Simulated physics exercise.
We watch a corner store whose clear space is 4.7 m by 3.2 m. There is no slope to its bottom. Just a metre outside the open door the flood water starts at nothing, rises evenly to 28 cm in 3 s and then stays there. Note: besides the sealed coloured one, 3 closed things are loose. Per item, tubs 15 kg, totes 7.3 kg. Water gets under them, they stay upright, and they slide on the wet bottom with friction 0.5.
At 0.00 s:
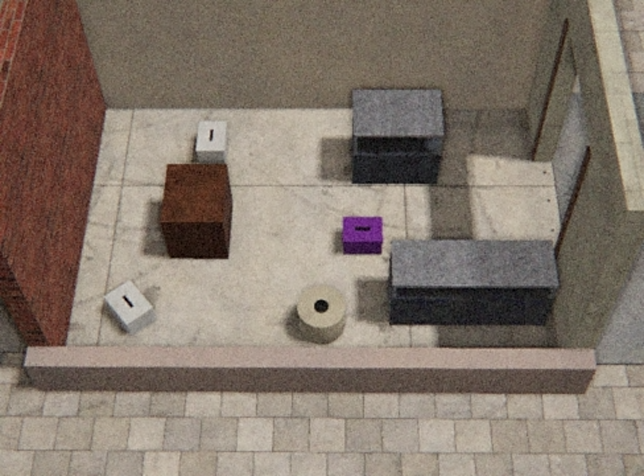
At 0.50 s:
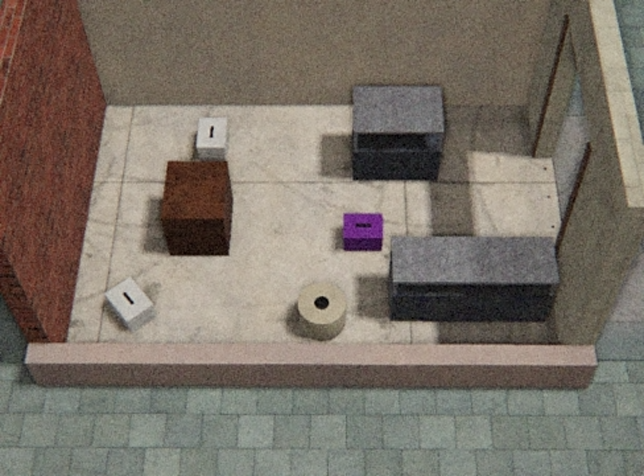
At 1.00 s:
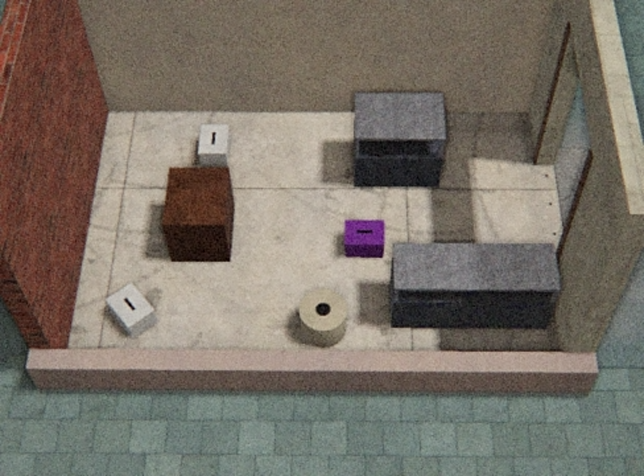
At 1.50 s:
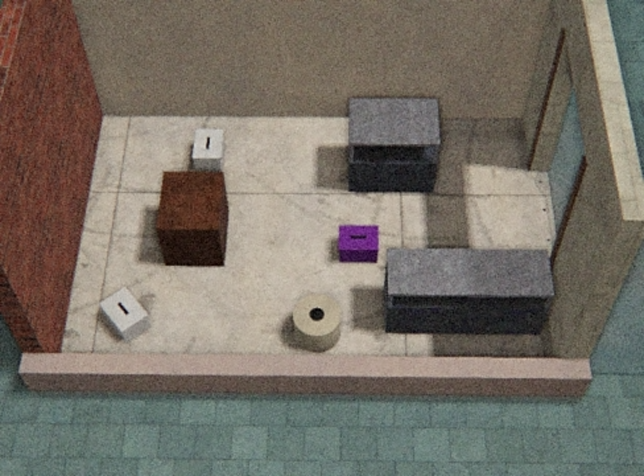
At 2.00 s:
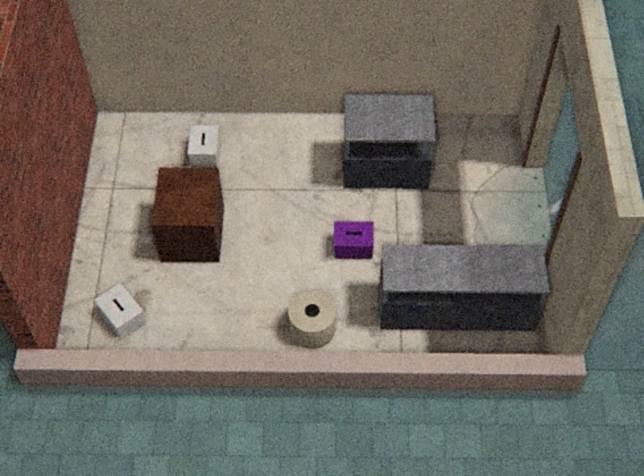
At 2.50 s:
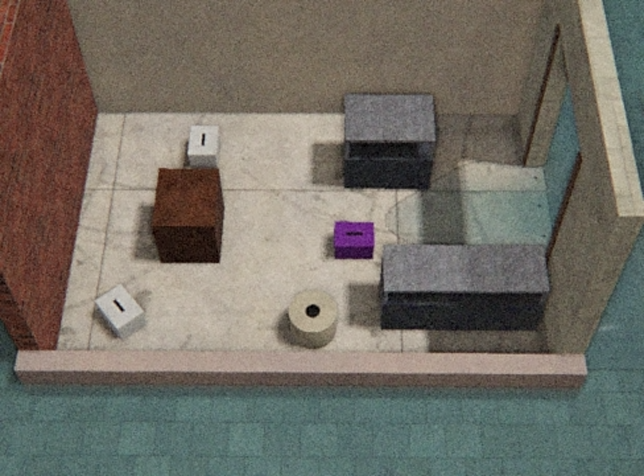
Walled corner store with counters, boxes and a purple tote standing still as water covers the paving outside, then enters at right.
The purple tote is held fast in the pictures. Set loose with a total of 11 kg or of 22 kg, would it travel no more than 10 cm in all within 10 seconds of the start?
Short answer: Neither one.
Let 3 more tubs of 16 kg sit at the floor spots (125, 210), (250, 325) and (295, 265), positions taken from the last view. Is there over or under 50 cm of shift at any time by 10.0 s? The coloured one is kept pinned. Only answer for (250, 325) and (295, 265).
Beyond, beyond.
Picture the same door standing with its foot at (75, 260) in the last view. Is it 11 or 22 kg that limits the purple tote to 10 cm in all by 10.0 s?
In that setup neither mass works.
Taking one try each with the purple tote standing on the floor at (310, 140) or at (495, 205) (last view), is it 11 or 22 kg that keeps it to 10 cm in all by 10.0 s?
Try by try, no option works; no option works.
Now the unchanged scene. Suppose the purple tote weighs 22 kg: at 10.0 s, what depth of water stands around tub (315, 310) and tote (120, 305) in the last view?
I'd estimate 9 cm for the first and 18 cm for the second.
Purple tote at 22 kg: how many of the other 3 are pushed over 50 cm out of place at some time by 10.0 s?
I count 2 of them.
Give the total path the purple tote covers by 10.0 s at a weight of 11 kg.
Total path: Approx. 500 cm.
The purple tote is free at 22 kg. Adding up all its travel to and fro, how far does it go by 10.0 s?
200 cm.
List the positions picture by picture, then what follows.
The purple tote at (363, 229) rests on the ground; water covers 0.0 m2; 0 of 4 have shifted, in the first picture.
The purple tote at (363, 226) rests on the ground; 0.0 m2 under water; 0 of 4 have shifted, in the second picture.
The purple tote at (365, 232) rests on the ground; 0.0 m2 under water; 0 of 4 have shifted, in the third picture.
The purple tote at (359, 237), on the bottom; 0.0 m2 under water; 0 of 4 have shifted, in the fourth picture.
The purple tote at (354, 234) rests on the ground; water covers 0.6 m2; 0 of 4 have shifted, in the fifth picture.
The purple tote at (354, 234), on the bottom; 1.6 m2 under water; 0 of 4 have shifted, in the sixth picture.
After 3.5 s the purple tote would be 9 cm from its start with 11 kg and 0 cm from its start with 22 kg; 6 cm of water round it then.
After 4.5 s the purple tote would be 107 cm from its start with 11 kg and 32 cm from its start with 22 kg; 9 cm of water round it then.
After 7.0 s the purple tote would be 254 cm from its start with 11 kg and 103 cm from its start with 22 kg; 12 cm of water round it then.
After 10.0 s the purple tote would be 212 cm from its start with 11 kg and 150 cm from its start with 22 kg; 18 cm of water round it then.
